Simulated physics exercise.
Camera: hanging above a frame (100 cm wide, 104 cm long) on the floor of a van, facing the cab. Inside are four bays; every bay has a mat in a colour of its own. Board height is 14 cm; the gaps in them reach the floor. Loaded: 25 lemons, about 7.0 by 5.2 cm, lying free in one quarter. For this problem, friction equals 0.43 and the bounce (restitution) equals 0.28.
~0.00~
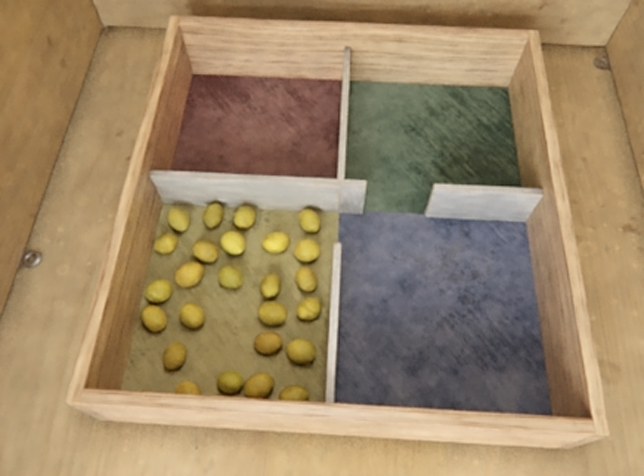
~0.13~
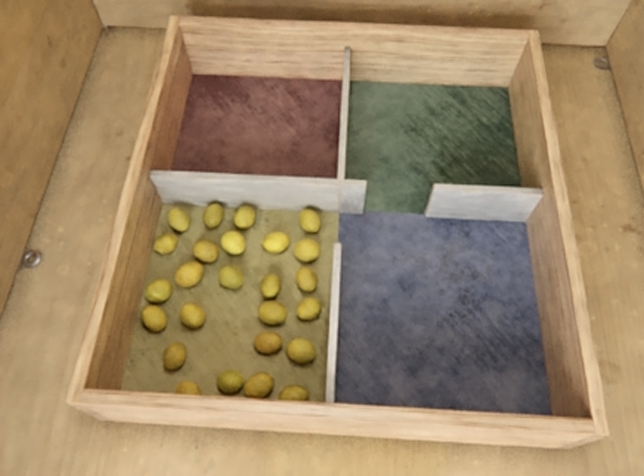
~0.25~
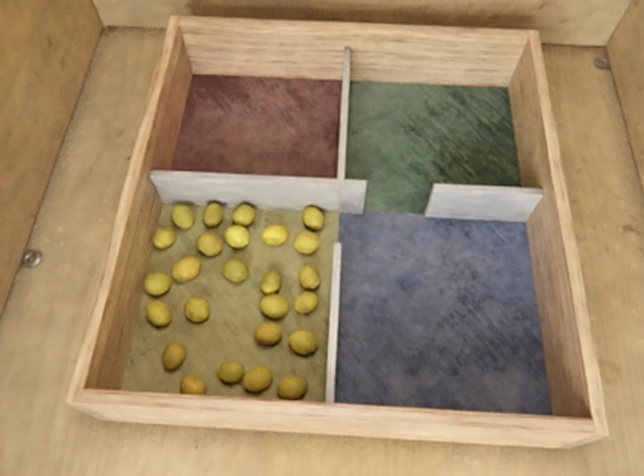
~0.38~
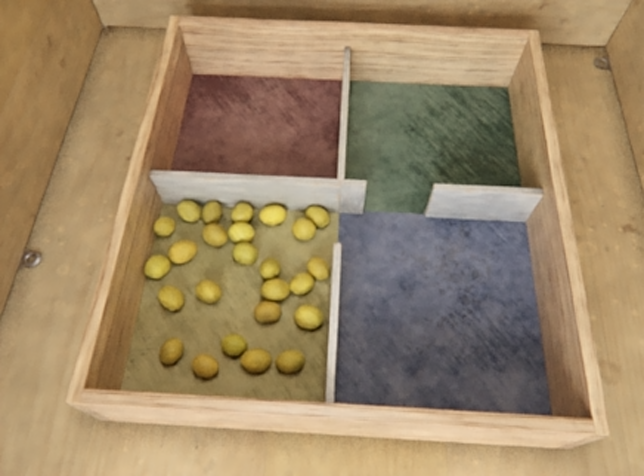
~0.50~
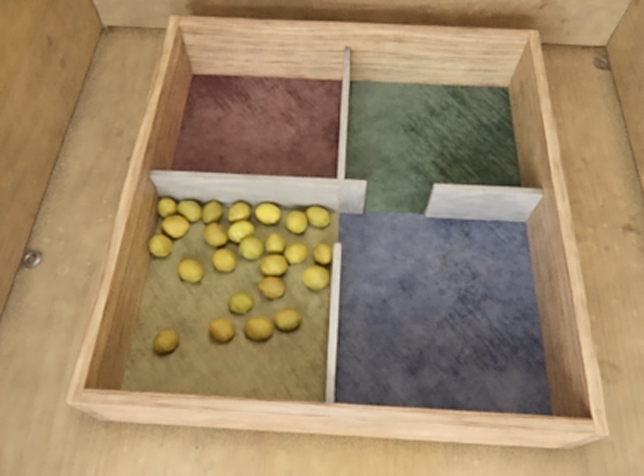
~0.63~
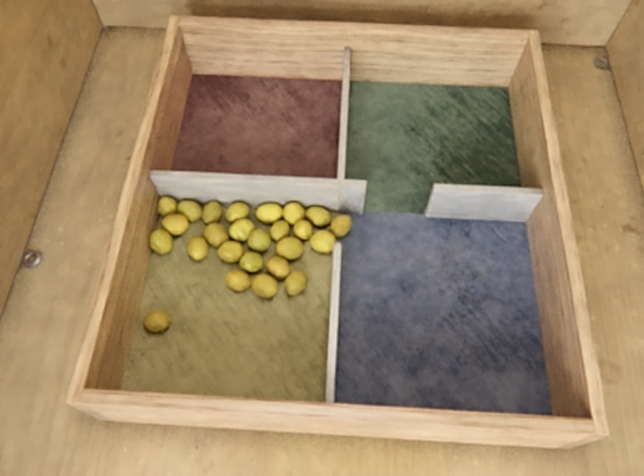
A wooden tray with four coloured sections stays still while yellow lemons roll toward the back divider.
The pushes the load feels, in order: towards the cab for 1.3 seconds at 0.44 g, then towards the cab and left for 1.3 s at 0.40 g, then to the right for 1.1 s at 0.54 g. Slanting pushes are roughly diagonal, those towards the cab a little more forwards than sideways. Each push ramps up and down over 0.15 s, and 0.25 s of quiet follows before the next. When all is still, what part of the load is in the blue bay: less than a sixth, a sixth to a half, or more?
Over half of the lemons end in the blue bay.
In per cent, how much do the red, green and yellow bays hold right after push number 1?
Shares - red: 0, green: 0, yellow: 90 (per cent).
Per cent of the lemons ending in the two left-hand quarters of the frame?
Share: About 20 in a hundred.
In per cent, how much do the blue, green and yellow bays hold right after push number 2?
The split comes out as blue 10 per cent, green 0 per cent and yellow 90 per cent.
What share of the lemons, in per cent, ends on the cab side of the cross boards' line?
I'd say close to 10 per cent.
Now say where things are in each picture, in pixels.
Middle of the blue mat (438, 313); middle of the green mat (431, 143); middle of the red mat (259, 136); middle of the yellow mat (236, 302); 25 in the yellow bay; the lemon farthest behind, in the direction of the first push, is at (188, 394), in the first picture.
In the second picture, 25 in the yellow bay; the lemon farthest behind, in the direction of the first push, is at (189, 394).
In the third picture, 25 in the yellow bay; the lemon farthest behind, in the direction of the first push, is at (193, 387).
In the fourth picture, 25 in the yellow bay; the lemon farthest behind, in the direction of the first push, is at (205, 366).
In the fifth picture, 25 in the yellow bay; the lemon farthest behind, in the direction of the first push, is at (166, 341).
In the sixth picture, 1 in the blue bay and 24 in the yellow bay; the lemon farthest behind, in the direction of the first push, is at (157, 321).
After push 1 (1.54 s), 2 in the blue bay, 1 in the green bay and 22 in the yellow bay.
After push 2 (3.09 s), 2 in the blue bay, 1 in the green bay and 22 in the yellow bay.
After push 3 (4.44 s), 17 in the blue bay, 2 in the green bay and 6 in the yellow bay.
Final count (at 5.60 s), 18 in the blue bay, 2 in the green bay and 5 in the yellow bay. Asked share, 18 of 25, 72 per cent.
